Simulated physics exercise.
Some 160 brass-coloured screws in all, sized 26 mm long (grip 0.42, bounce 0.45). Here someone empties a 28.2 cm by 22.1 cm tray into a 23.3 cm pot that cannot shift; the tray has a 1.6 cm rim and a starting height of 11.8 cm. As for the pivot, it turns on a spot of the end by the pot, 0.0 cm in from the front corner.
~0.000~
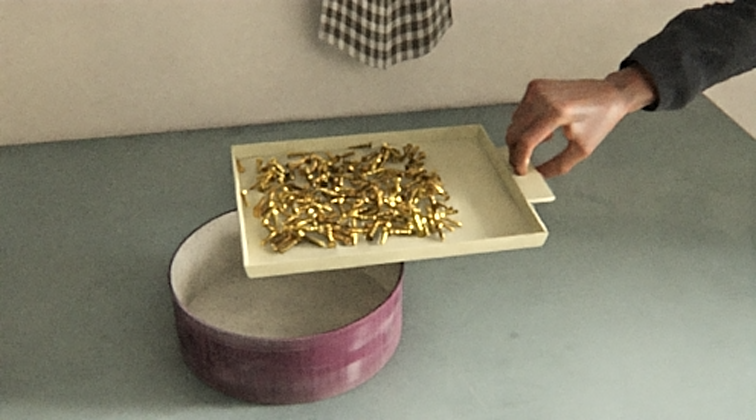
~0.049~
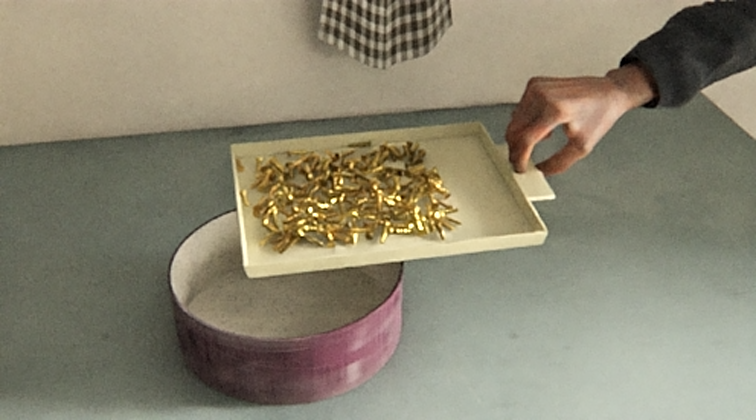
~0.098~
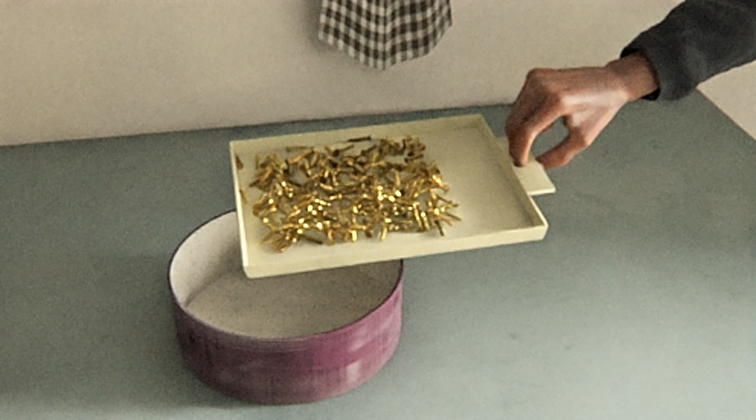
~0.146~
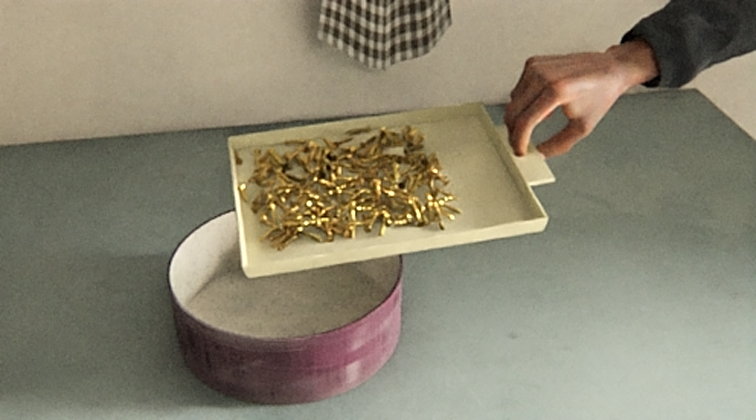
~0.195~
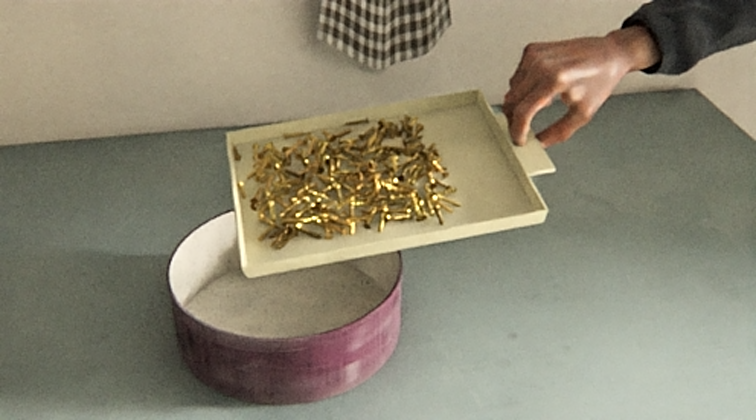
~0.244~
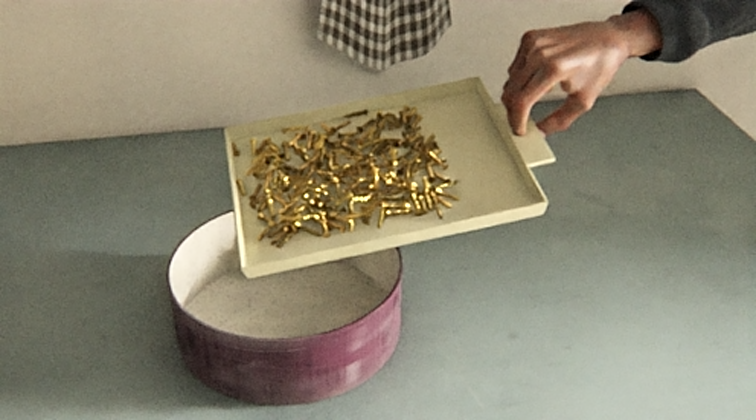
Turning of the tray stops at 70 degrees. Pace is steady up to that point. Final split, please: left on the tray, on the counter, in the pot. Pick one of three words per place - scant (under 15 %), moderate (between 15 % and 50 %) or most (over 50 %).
My call is tray: Scant, counter: Moderate, pot: Most.
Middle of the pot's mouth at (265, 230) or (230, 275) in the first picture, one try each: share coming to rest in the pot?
Roughly 5 and 90 percent.
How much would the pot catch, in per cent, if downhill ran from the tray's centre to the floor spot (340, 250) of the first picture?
Estimate: Near 45 per cent.
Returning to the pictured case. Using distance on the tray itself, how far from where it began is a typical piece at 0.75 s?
Displacement on the tray: Roughly 5 cm.
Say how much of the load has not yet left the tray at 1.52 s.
Around 50 percent of it.
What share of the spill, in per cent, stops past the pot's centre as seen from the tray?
That comes to roughly 100 percent.
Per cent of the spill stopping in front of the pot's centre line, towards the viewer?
Roughly 100 per cent.
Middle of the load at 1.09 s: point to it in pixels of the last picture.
At that time the load is centred around (243, 210).
After 0.75 s, tilt 39 degrees; the tray holds 100 %, the pot 0 %.
After 1.09 s, tilt 57 degrees; the tray holds 95 %, the pot 0 %.
Then, at 1.52 s, tilt 70 degrees; the tray holds 50 %, the pot 25 %.
In the end, at 3.0 s, tray 10 %, counter 30 %, pot 60 %.
